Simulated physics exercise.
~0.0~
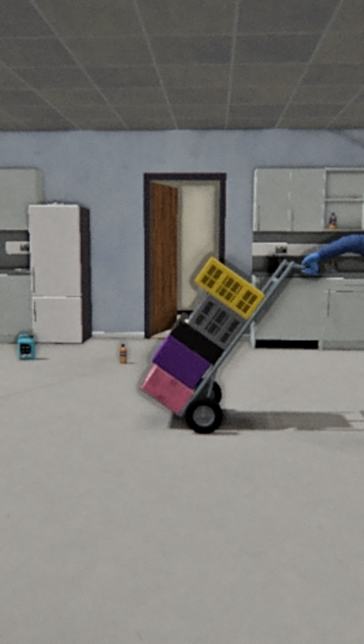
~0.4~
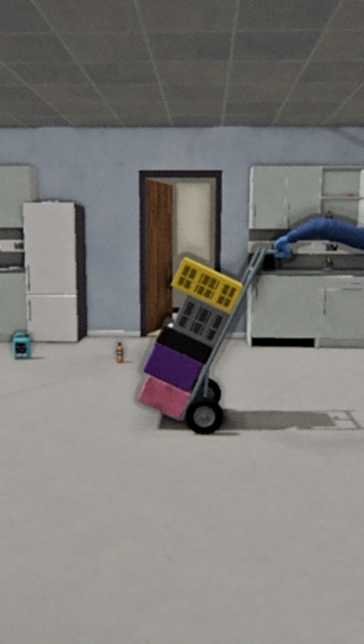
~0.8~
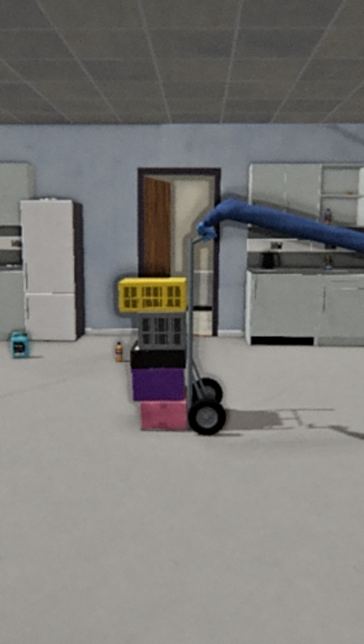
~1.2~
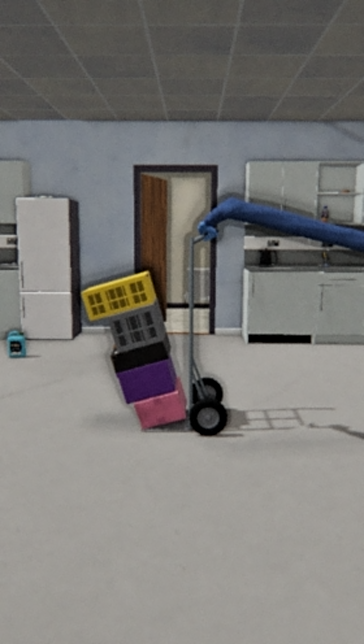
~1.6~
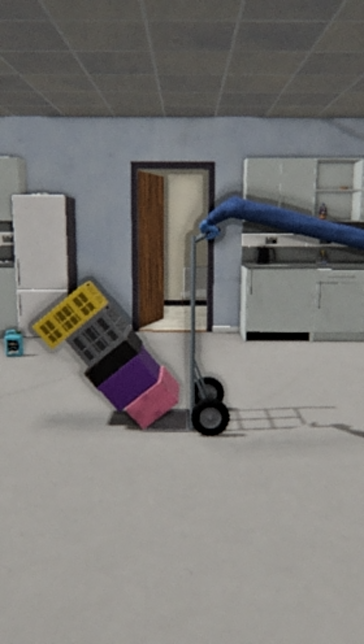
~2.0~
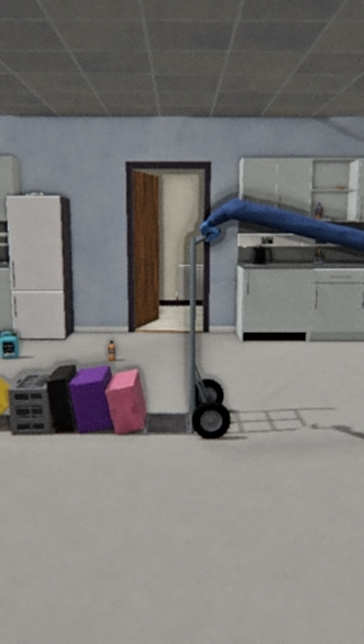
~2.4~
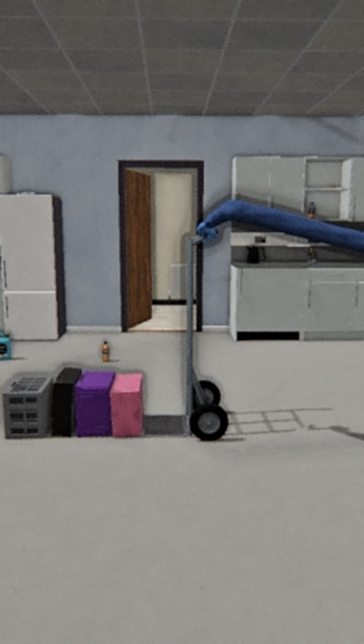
A blue arm swung a loaded sack truck upright in a kitchen, and its stack of two crates, a purple tote and two parcels toppled left, ending in a row on their sides, with the yellow crate out of view.
